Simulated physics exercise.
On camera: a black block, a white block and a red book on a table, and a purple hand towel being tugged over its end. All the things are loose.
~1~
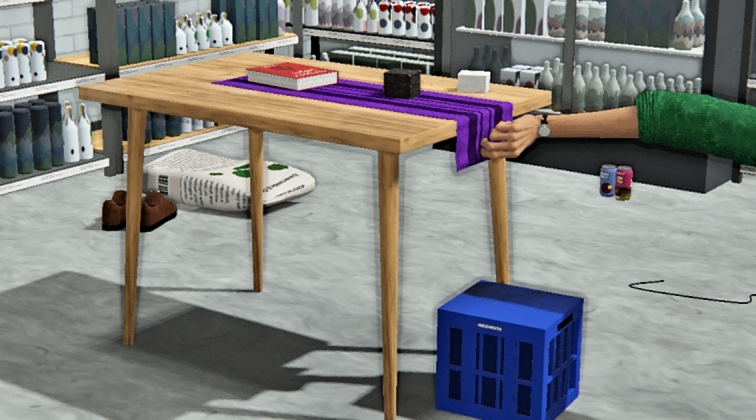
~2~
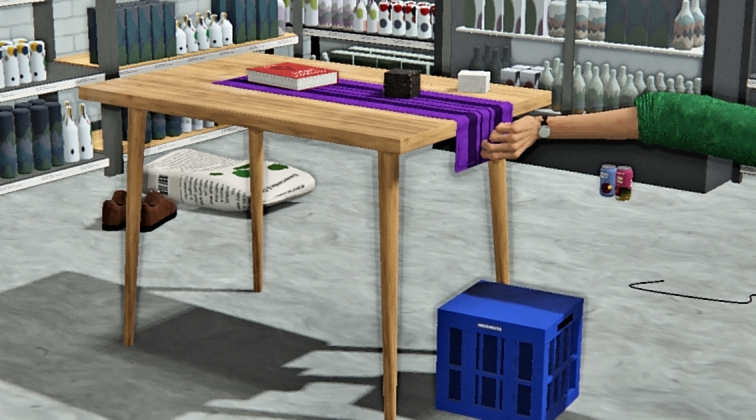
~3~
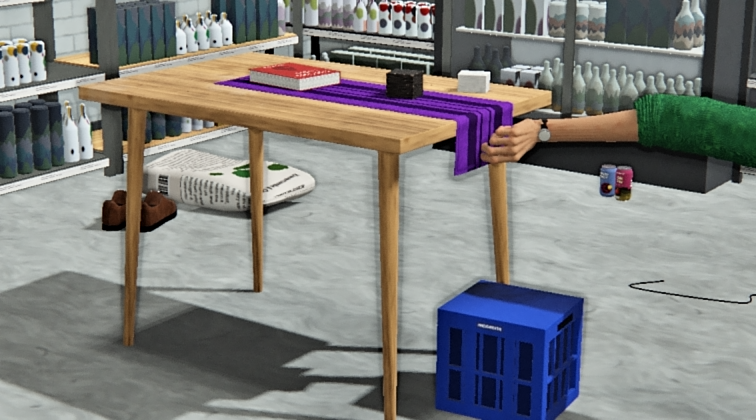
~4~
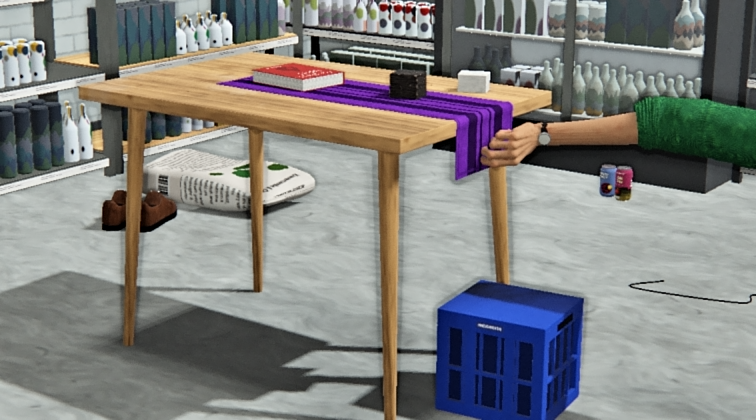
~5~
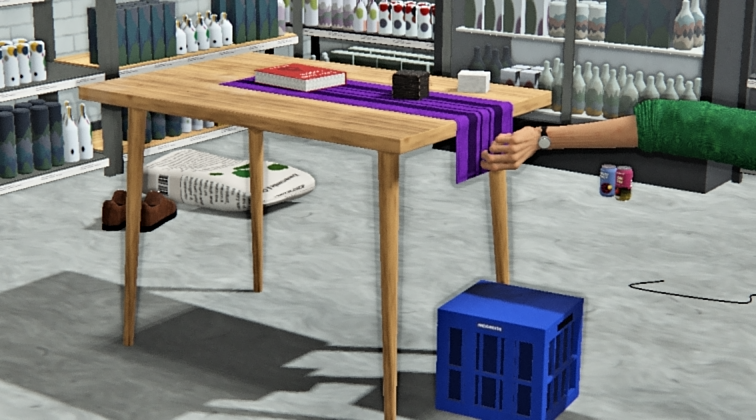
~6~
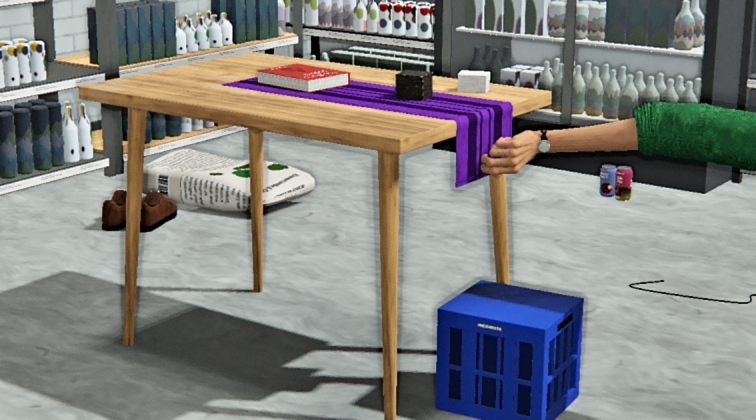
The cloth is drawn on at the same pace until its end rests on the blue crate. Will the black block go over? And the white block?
As it turns out, the black block goes over the edge, the white block keeps clear of the edge.
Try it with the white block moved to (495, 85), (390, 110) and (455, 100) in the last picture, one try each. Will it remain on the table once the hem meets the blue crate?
First place: Holds its place on top; second place: Stays on; third place: Falls off.
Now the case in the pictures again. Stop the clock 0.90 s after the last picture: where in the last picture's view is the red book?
Around (346, 84).
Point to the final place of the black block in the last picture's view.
Around (528, 263).
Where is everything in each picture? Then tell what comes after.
The first picture shows hand towel end (457, 172); black block (402, 71); white block (474, 73); red book (292, 70); top of the crate (516, 314).
The second picture shows hand towel end (455, 172), far hem (211, 84); white block (474, 73); white block stands beside the cloth.
The third picture shows hand towel end (454, 175); black block (405, 72).
The fourth picture shows hand towel end (456, 180), far hem (216, 85); white block (474, 73).
The fifth picture shows hand towel end (457, 184); black block (411, 72).
The sixth picture shows hand towel end (456, 187), far hem (222, 85); black block (414, 73); white block (474, 73); top of the crate (516, 314).
Then, 0.90 s after the last picture, hem going down; black block carried along near (462, 92); white block unmoved.
Then, 1.98 s after the last picture, hem on the crate; black block down below near (529, 263); white block unmoved.
At rest, hem on the crate; black block down below near (529, 263); white block unmoved. The black block is carried off the end and the white block stays on the table.
